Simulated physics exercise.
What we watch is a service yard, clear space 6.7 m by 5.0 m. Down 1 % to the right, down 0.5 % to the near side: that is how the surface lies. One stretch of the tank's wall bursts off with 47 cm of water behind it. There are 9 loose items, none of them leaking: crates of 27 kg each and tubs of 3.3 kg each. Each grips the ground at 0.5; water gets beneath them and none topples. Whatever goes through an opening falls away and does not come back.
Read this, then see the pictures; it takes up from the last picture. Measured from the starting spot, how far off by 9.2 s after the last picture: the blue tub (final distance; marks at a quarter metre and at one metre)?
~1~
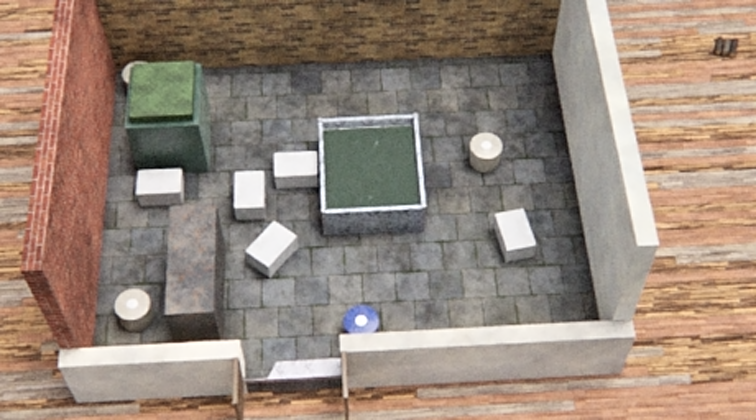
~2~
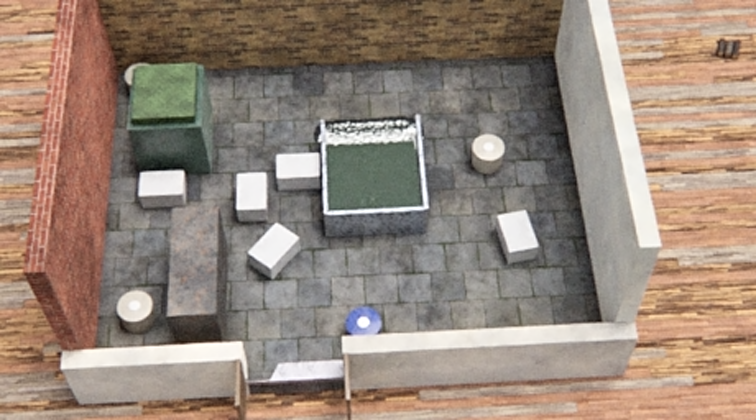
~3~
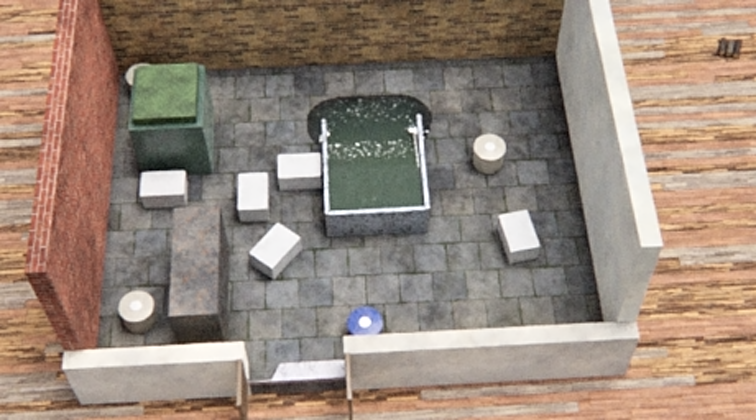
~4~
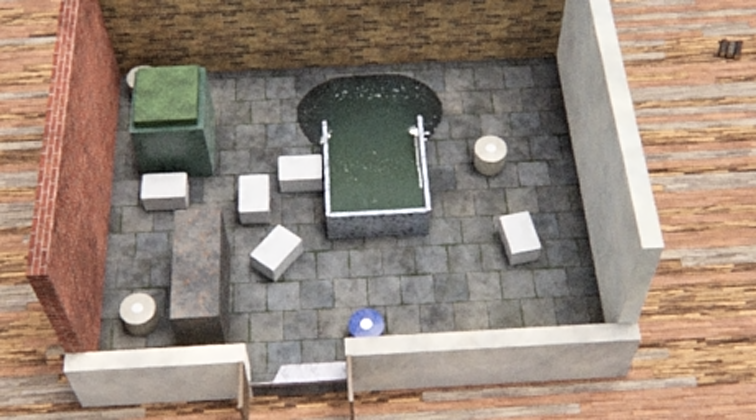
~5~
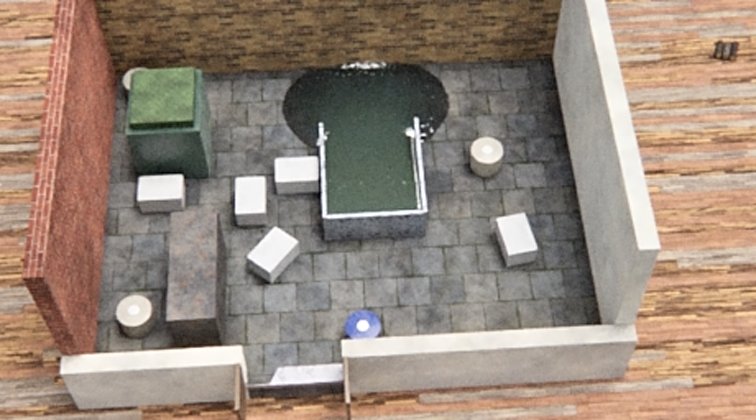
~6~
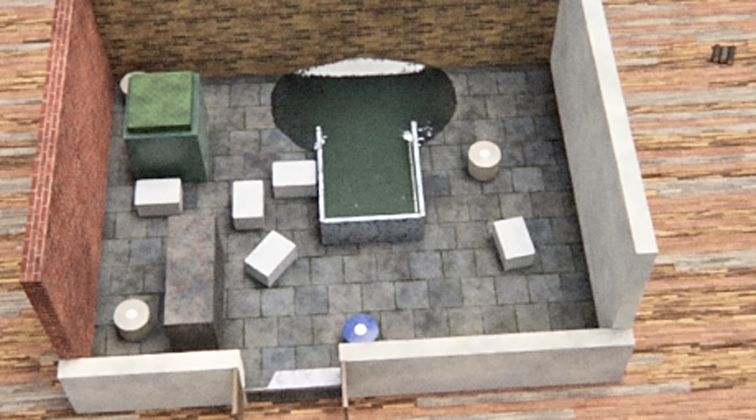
Observation: Blue tub moves only moderately.
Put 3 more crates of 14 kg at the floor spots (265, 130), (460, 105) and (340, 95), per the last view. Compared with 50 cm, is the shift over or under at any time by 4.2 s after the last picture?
First within, then beyond, then beyond.
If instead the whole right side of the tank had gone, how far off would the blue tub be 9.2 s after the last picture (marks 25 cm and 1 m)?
I'd expect the blue tub to have ended up far off.
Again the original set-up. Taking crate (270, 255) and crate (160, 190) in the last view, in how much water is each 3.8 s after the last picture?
First about 0 cm, second about 1 cm.
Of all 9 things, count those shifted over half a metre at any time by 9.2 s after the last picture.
The number is 4.
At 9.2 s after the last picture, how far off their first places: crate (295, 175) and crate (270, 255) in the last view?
In that order: 0 cm, 0 cm.
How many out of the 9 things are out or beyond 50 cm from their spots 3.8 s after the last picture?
1 in all.
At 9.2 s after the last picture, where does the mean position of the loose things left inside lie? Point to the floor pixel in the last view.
Centre of the remaining things: Roughly (288, 261).
Then, 1.2 s after the last picture the blue tub is near (360, 330), 0.0 m from its start, aground; 0 of 9 are out; 0 afloat.
Then, 3.8 s after the last picture the blue tub is near (360, 330), 0.0 m from its start, aground; 0 of 9 are out; 1 afloat.
Then, 6.2 s after the last picture the blue tub is near (360, 330), 0.0 m from its start, aground; 0 of 9 are out; 2 afloat.
Then, 9.2 s after the last picture the blue tub is near (321, 326), 0.5 m from its start, afloat; 0 of 9 are out; 4 afloat.
